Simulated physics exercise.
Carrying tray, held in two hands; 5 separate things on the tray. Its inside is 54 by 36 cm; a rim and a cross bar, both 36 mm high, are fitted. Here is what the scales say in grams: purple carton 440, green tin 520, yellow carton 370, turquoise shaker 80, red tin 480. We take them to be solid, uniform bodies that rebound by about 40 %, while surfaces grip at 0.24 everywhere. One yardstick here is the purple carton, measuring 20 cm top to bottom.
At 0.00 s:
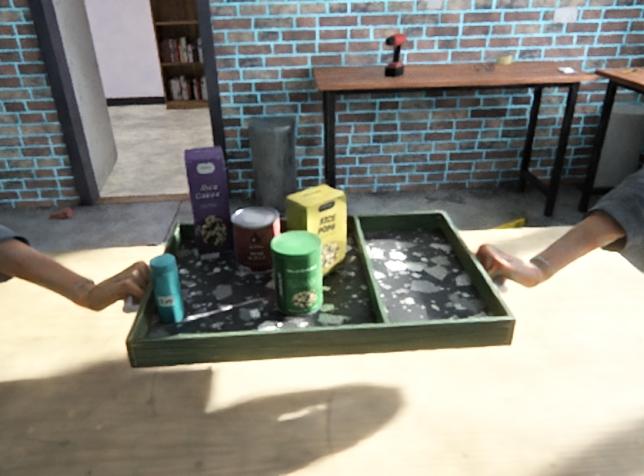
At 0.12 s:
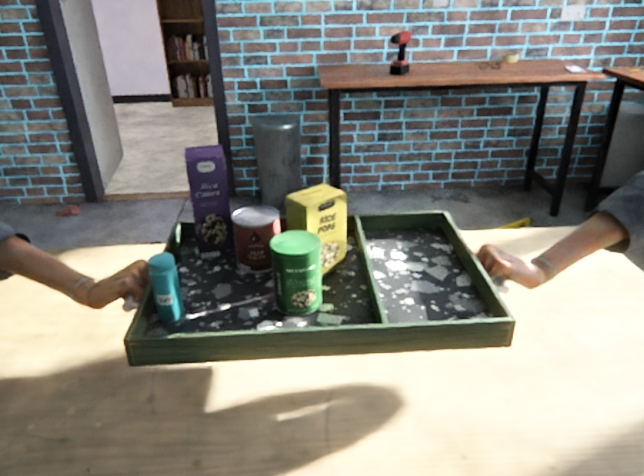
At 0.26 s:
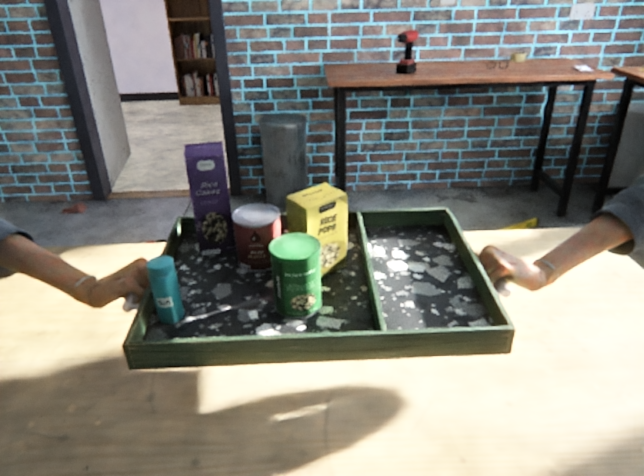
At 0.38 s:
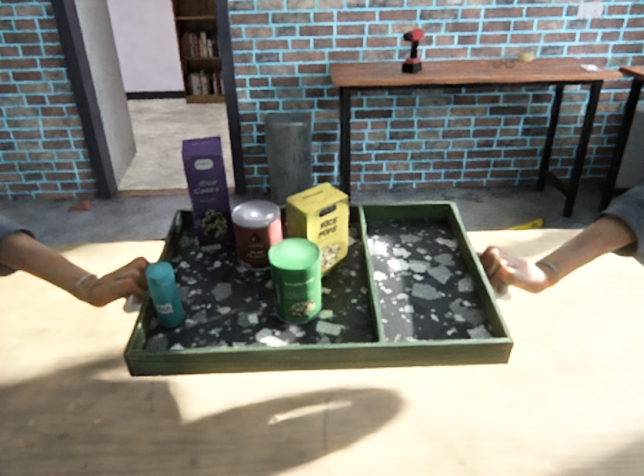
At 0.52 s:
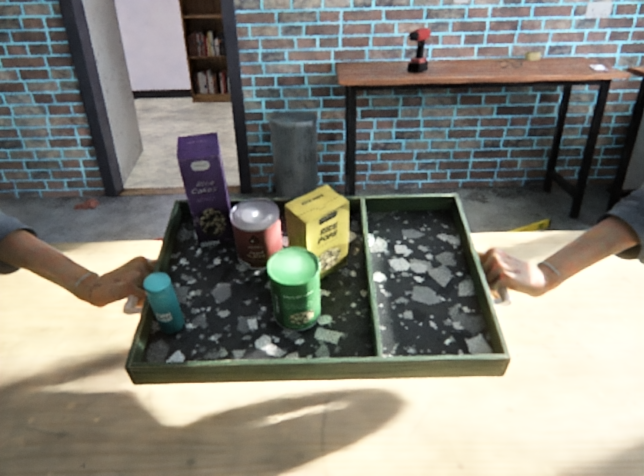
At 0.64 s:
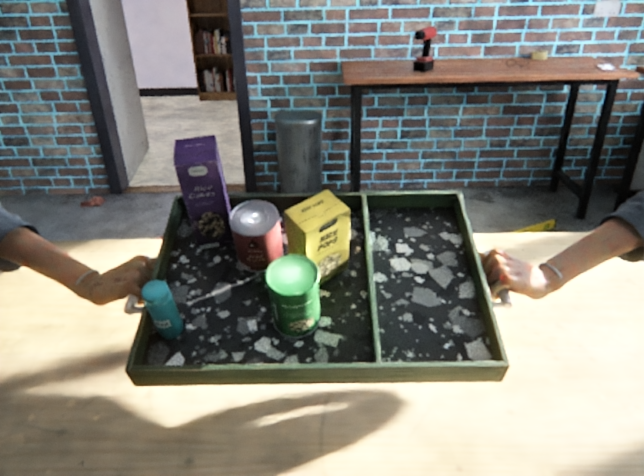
To begin with, two hands hold a green-rimmed tray level, with a purple carton, red tin, yellow carton, green tin and turquoise shaker standing left of its cross bar. The hands then tilt the near edge downward, gently at first and then more steeply, while the items keep their places on it.
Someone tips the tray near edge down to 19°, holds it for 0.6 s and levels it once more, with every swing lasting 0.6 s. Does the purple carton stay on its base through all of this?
It ends up fallen.
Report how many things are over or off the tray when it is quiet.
1.
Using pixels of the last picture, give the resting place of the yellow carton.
(337, 273), roughly.
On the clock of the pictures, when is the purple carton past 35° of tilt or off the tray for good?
That comes at close to 1.4 seconds.
Around 0.84 s, tilt 19°, near edge down; purple carton shifted 8 cm near (201, 219); yellow carton shifted 7 cm; red tin shifted 6 cm.
Around 1.04 s, tilt 19°, near edge down; purple carton shifted 18 cm near (190, 267); red tin shifted 15 cm; yellow carton shifted 11 cm.
Around 1.34 s, tilt 19°, near edge down; purple carton tipped 34° against what carries it near (171, 343); red tin shifted 21 cm; yellow carton shifted 13 cm.
Around 1.74 s, tilt 3°, near edge down; purple carton now off the tray; red tin shifted 21 cm; yellow carton shifted 13 cm.
Finally (2.4 s), off the tray and tipped over, purple carton; not toppled but over 5 cm from the start, green tin, yellow carton, turquoise shaker and red tin.
